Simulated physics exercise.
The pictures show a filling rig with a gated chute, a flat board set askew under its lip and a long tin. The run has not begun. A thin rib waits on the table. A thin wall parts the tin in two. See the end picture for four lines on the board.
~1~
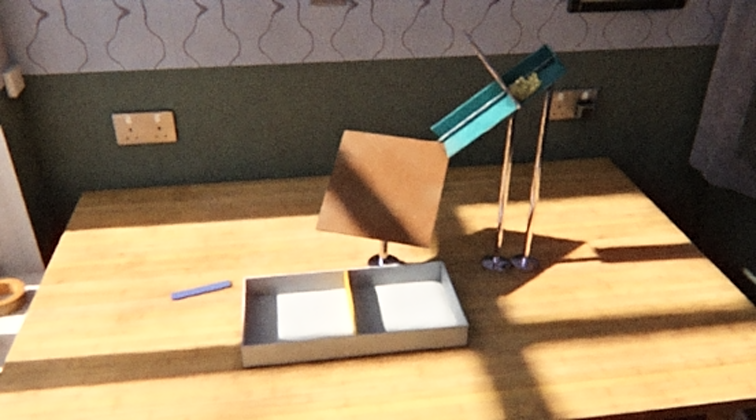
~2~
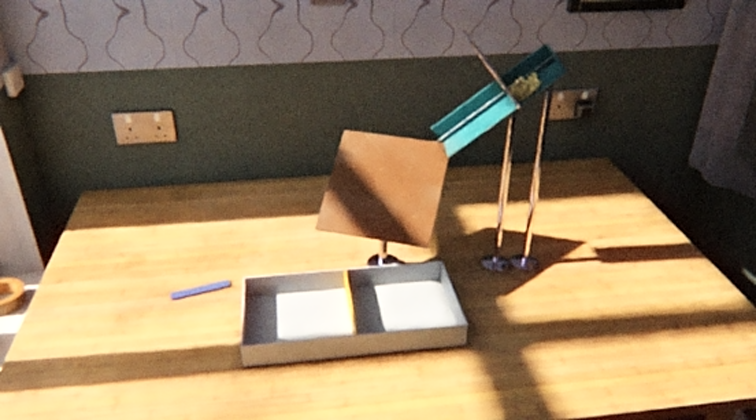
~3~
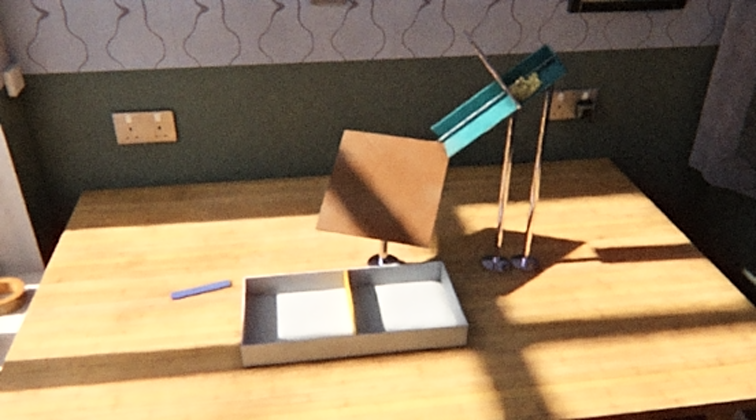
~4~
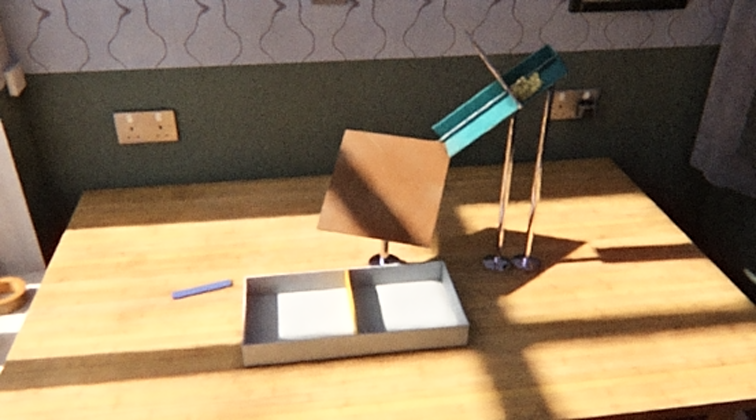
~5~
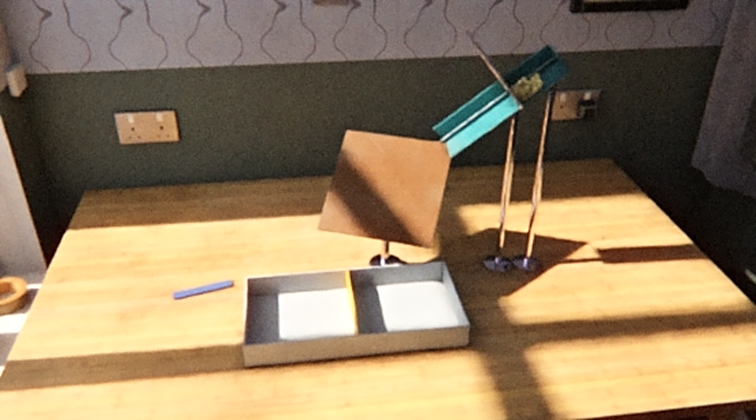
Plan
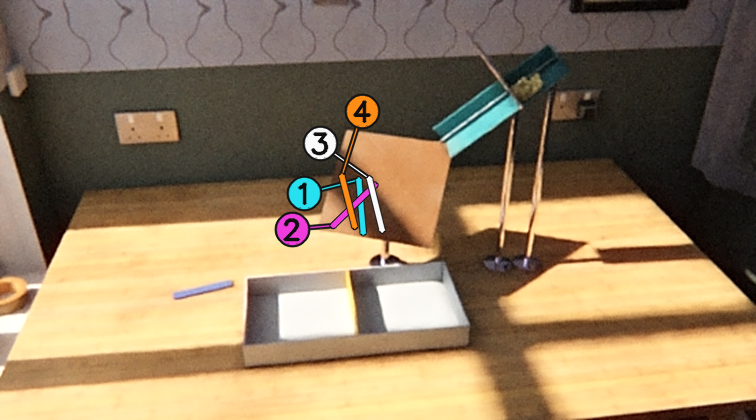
On a sunlit wooden table, a teal chute on thin metal legs sloped down toward a tilted brown board behind a divided grey tin, with a blue strip lying nearby, and nothing noticeably moved.
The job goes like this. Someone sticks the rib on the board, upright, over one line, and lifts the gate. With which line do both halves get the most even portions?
Take 4.
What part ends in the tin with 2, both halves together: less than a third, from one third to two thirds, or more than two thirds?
More than two thirds.
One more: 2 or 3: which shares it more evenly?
That is line 2.
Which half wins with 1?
The right half.
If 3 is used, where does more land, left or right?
Right.
On the marked copy, line 1 from (358, 179) to (363, 232); line 2 from (374, 184) to (333, 225); line 3 from (369, 178) to (382, 230); line 4 from (341, 176) to (354, 226).
Choosing 1, of what is caught, about a quarter in the left half, most in the right.
Choosing 2, of what is caught, most in the left half, about a quarter in the right.
Choosing 3, of what is caught, a small part in the left half, nearly all in the right.
Choosing 4, of what is caught, about half in the left half, about half in the right.
